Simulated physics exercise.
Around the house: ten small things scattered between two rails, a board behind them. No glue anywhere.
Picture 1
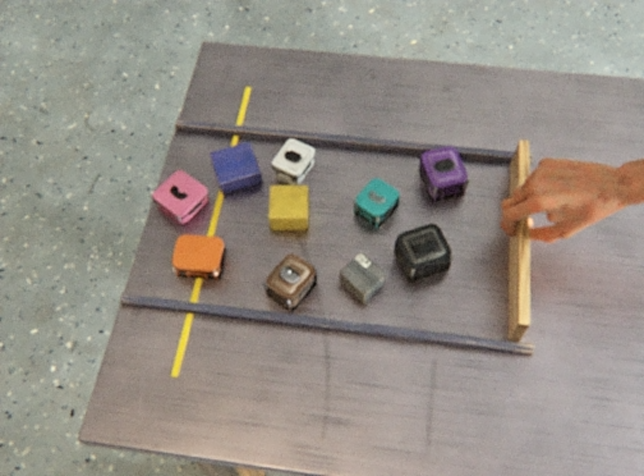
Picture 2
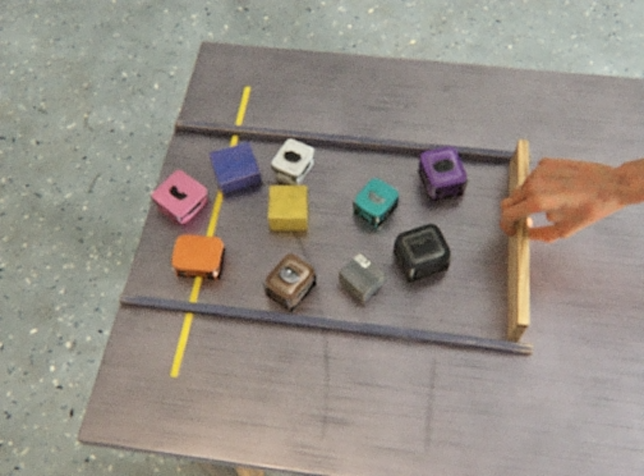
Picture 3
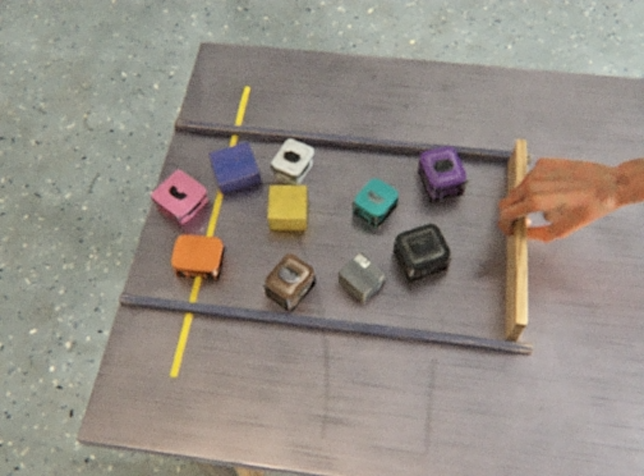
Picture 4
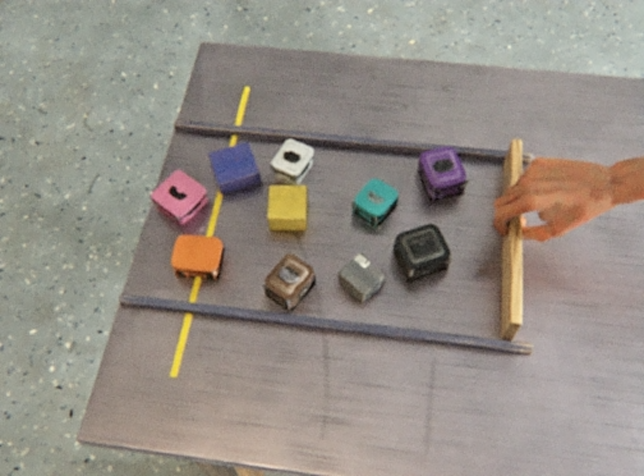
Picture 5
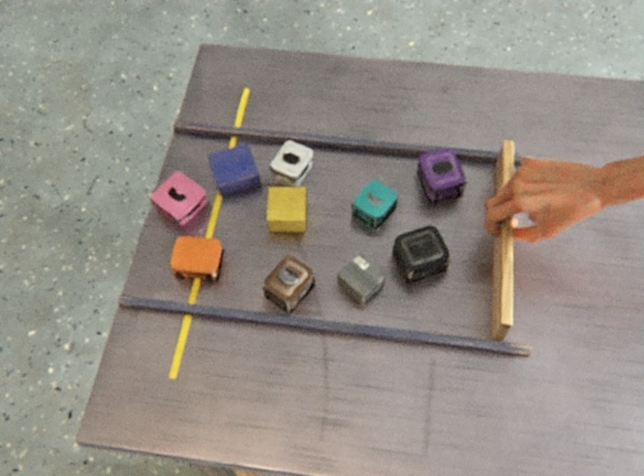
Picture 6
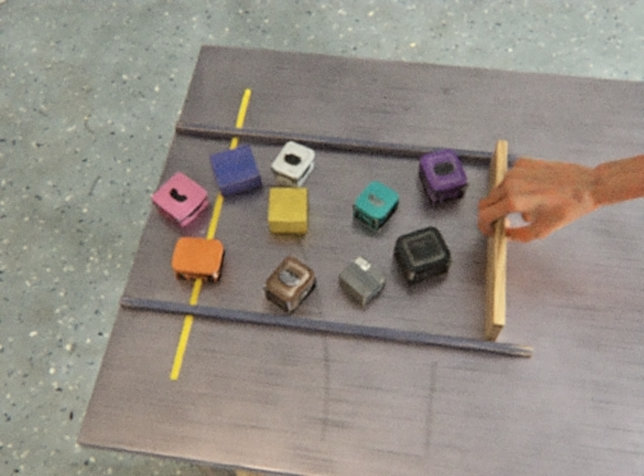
At the start, a hand holds a wooden board upright at the right end of two dark rails, with ten small colourful blocks and cases scattered between them, some near a yellow line. The hand then slides the board slightly left, while the small objects stay where they are.
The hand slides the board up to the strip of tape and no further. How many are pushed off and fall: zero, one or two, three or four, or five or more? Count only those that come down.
The number that fall off is three or four.
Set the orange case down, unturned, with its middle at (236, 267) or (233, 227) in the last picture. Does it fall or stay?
The orange case comes down; does not fall.
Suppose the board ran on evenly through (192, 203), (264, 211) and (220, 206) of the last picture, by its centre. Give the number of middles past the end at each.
The counts: 6, 0 and 3.
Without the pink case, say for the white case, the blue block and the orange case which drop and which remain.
The white case does not fall, the blue block tumbles off, the orange case tumbles off.
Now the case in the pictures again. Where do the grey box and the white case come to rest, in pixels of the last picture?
First (176, 271), then (178, 156).
A little later, none off yet; pink case at rest near (181, 201); orange case at rest near (199, 260); blue block at rest near (236, 170).
Next, none off yet; pink case at rest near (181, 201); orange case at rest near (198, 260); blue block shifted a little near (218, 165).
When it is over, the number that fall off is three or four; down, blue block, orange case and pink case.
